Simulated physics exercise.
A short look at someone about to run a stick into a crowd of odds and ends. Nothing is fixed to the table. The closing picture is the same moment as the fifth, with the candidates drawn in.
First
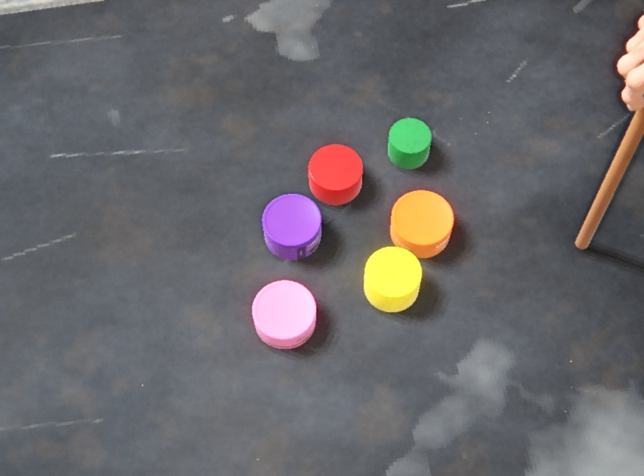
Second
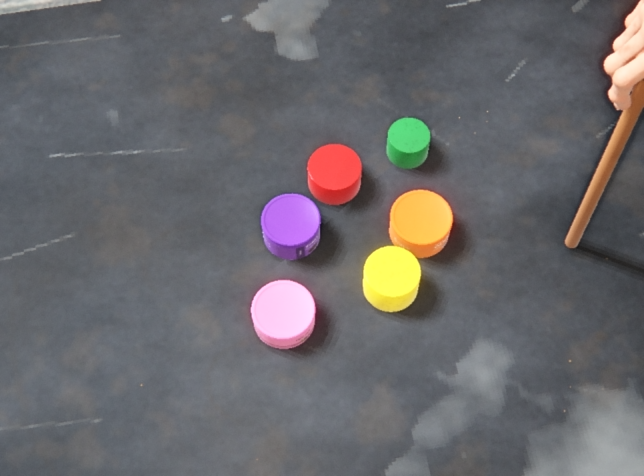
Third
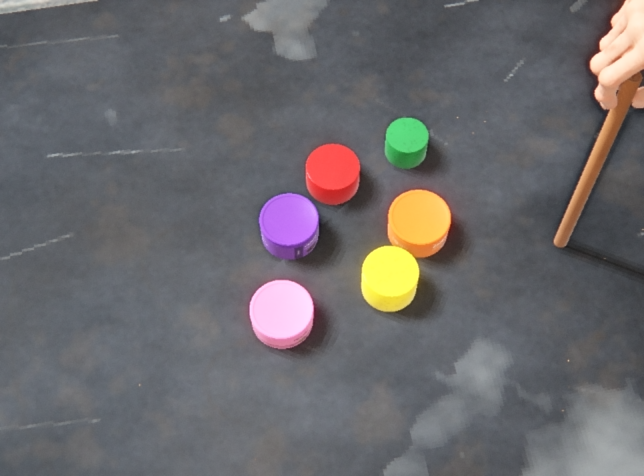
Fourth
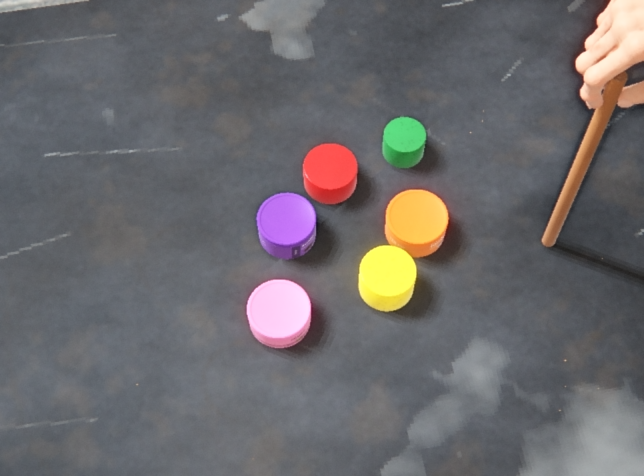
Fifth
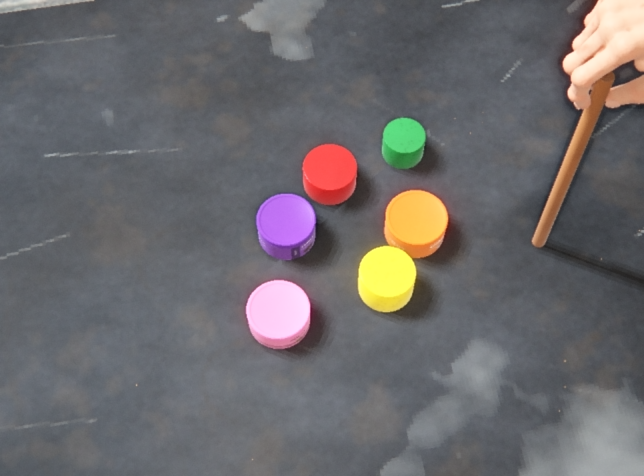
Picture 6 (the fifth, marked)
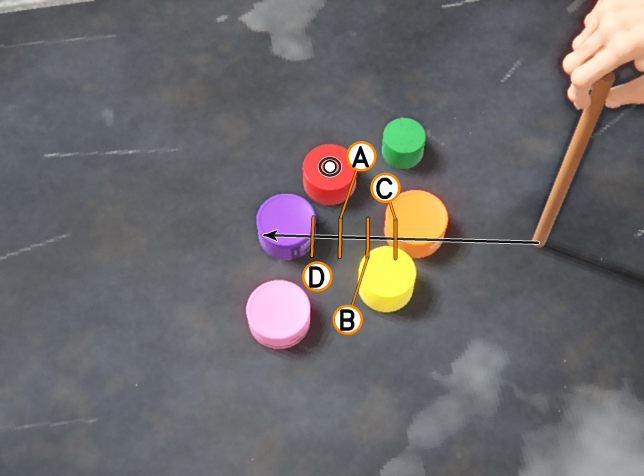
The clip opens on six round, coloured tubs grouped on a dark, scuffed surface, with a hand gripping a wooden stick at the right edge. The hand slides the stick a short way left toward the tubs, which keep their arrangement, and the stick stays clear of them throughout.
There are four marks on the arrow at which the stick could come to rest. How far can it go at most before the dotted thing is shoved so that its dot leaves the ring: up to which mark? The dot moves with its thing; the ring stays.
It can go as far as C.
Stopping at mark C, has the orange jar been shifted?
By then, yes.
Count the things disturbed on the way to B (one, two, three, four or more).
It has moved two.
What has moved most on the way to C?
The orange jar has gone farthest.
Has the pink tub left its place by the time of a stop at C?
No.
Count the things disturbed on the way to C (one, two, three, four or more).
It has moved one.
On the marked copy, A at (340, 237); B at (368, 238); C at (395, 239); D at (312, 237); the arrow from (538, 243) to (264, 235); the white dot at (330, 167).
Taking C. A third of the way, foot of the stick (485, 242).
Two thirds of the way, foot of the stick (432, 241); orange jar (399, 221).
When it is over, foot of the stick (395, 240); orange jar (367, 212); the dot is still in its ring.
As for the rest, A shifts the dotted thing to (317, 153); B shifts the dotted thing to (319, 161); D shifts the dotted thing to (316, 152).
